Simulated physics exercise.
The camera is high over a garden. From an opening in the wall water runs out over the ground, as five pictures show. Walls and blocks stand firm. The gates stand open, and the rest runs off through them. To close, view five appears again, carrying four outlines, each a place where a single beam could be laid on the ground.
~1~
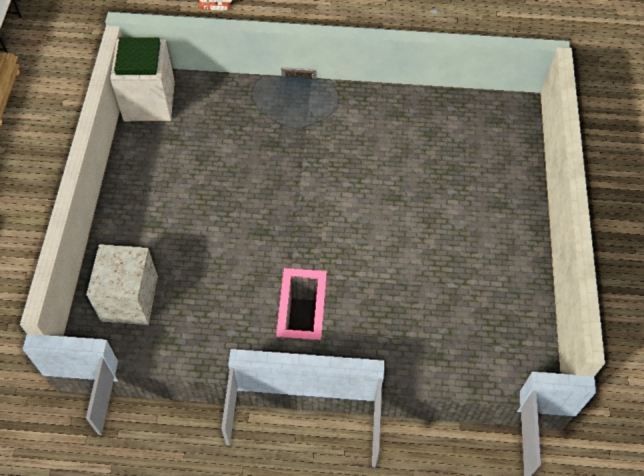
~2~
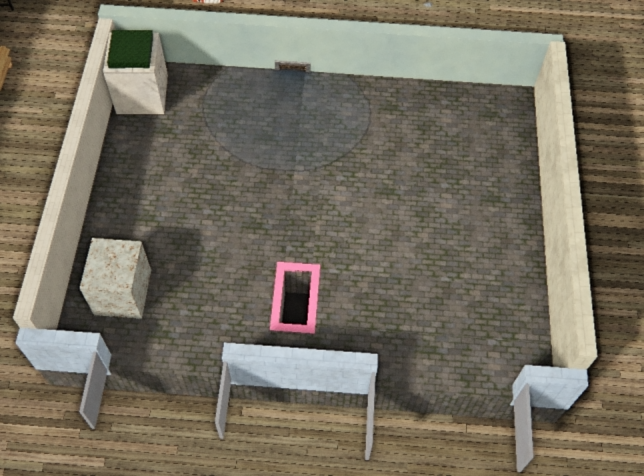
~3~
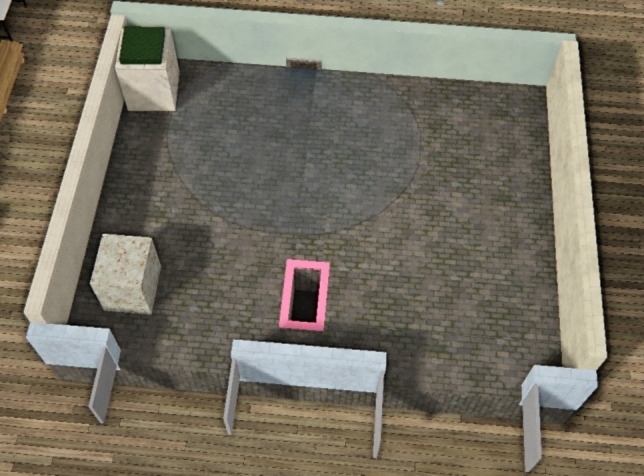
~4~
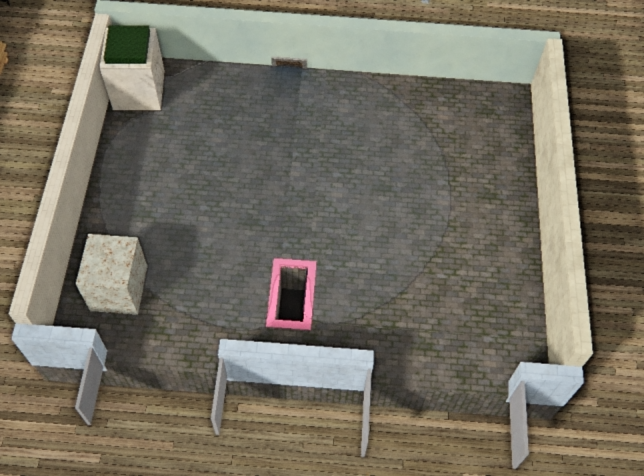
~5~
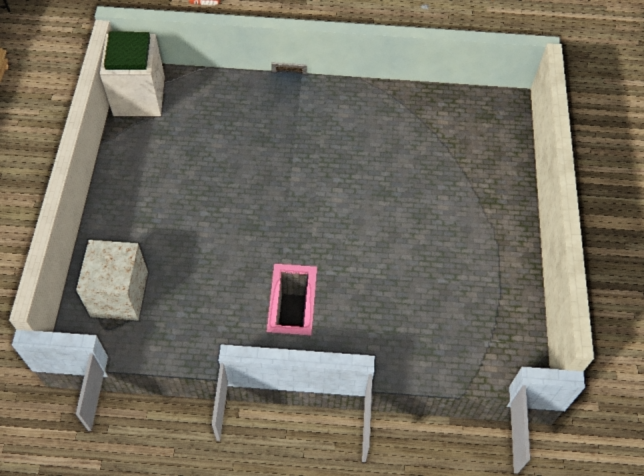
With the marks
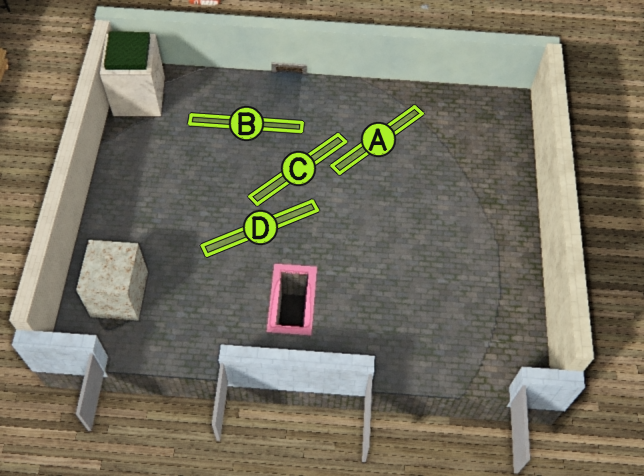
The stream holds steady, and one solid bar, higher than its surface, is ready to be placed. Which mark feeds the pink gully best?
A beats the others.
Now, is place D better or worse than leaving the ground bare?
Place D is worse.
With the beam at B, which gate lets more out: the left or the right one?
More leaves on the right.
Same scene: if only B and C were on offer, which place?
That is place B.
In lime, A from (335, 169) to (418, 110); B from (190, 119) to (301, 127); C from (253, 200) to (341, 138); D from (204, 250) to (314, 205).
For place A, about 22 % of the stream goes into the pink gully, about 78 % out by the gates.
For place B, about 14 % of the stream goes into the pink gully, about 86 % out by the gates.
For place C, about 9 % of the stream goes into the pink gully, about 91 % out by the gates.
For place D, about 12 % of the stream goes into the pink gully, about 88 % out by the gates.
